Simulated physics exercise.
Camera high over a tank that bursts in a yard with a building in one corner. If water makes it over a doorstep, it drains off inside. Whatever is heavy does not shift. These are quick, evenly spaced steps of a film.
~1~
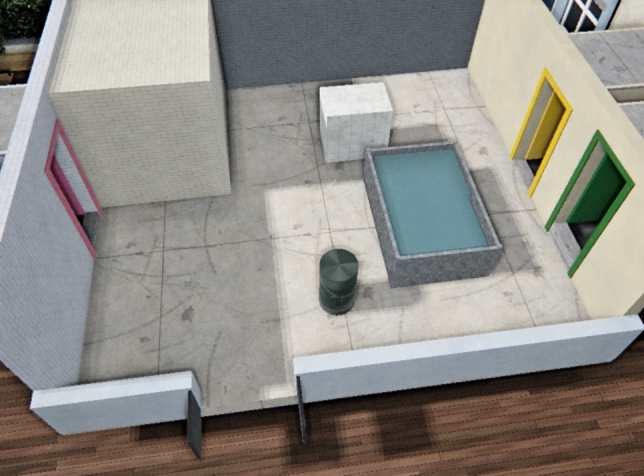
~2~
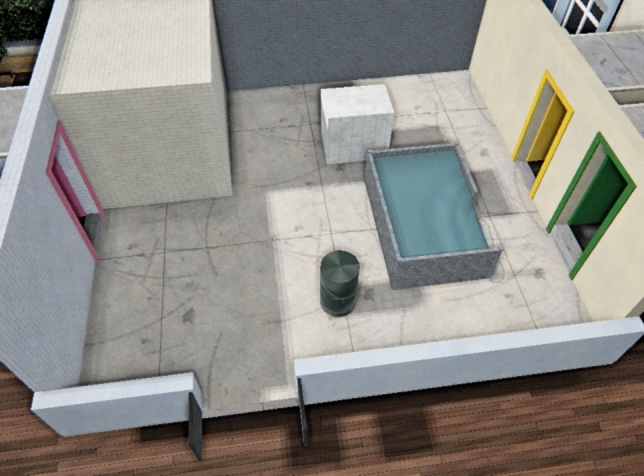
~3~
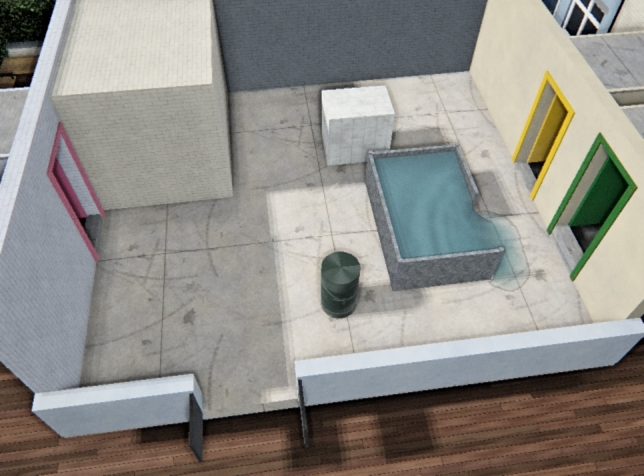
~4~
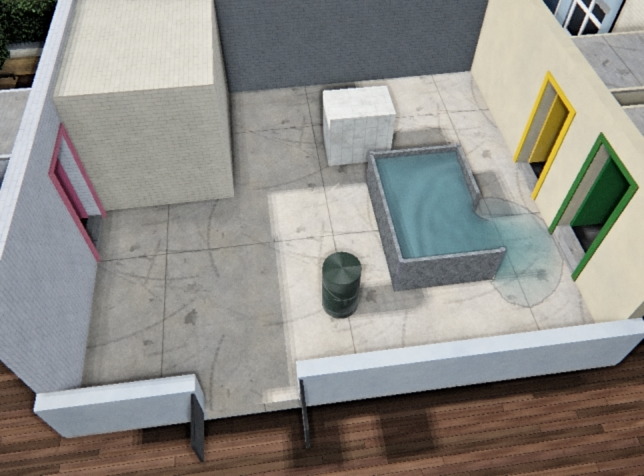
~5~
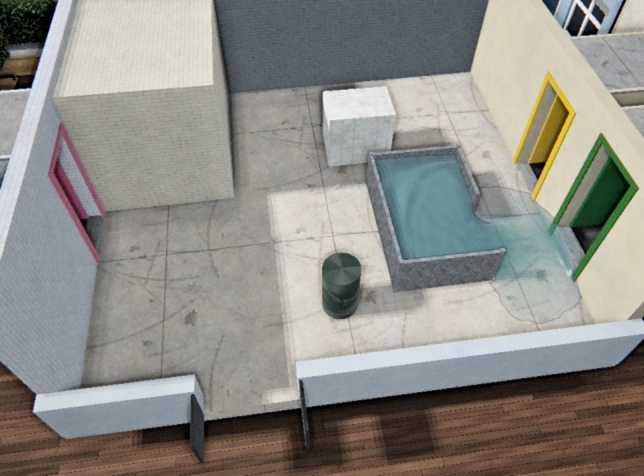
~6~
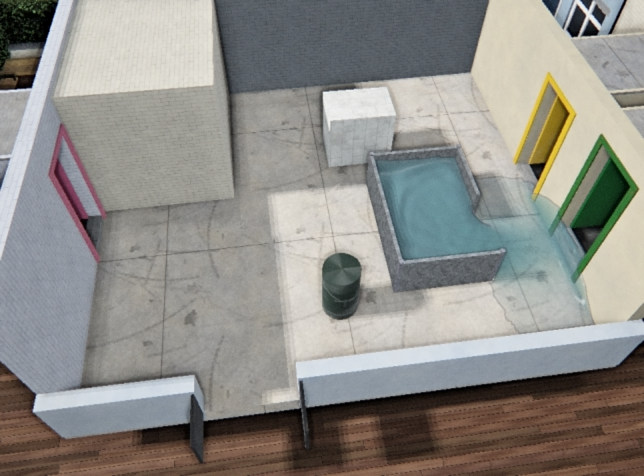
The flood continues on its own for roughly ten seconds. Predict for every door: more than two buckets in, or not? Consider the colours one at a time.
The pink door: Not more than two; the yellow door: More than two; the green door: More than two.
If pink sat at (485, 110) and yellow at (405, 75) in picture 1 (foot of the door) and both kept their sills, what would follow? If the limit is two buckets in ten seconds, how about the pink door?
So the pink door comes in low, it seems.
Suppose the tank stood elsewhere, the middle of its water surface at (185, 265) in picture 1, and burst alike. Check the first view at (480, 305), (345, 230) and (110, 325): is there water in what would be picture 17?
Result: Inundated; inundated; spared.
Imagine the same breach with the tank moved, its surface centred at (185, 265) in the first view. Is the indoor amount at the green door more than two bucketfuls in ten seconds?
As for the green door, it stays within the limit.
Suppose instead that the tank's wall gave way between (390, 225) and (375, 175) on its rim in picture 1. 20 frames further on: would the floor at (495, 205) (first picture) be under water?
Answer: Bone-dry.
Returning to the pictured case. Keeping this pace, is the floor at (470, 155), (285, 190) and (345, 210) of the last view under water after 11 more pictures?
First spot soaked, second not wet, third not wet.
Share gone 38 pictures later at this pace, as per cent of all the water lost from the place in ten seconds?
It would be around 80 %.
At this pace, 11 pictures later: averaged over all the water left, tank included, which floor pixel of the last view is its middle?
Point: (473, 244).
A moment on, water covers 10 % of the floor; the pink door not reached, the yellow door under two buckets in, the green door over two buckets in.
Next, water covers 25 % of the floor; the pink door not reached, the yellow door over two buckets in, the green door far over two buckets in.
Then, water covers 50 % of the floor; the pink door not reached, the yellow door over two buckets in, the green door far over two buckets in.
Later, water covers 75 % of the floor; the pink door wet at the sill, nothing in, the yellow door over two buckets in, the green door far over two buckets in.
In the end, water covers 95 % of the floor; the pink door wet at the sill, nothing in, the yellow door over two buckets in, the green door far over two buckets in.
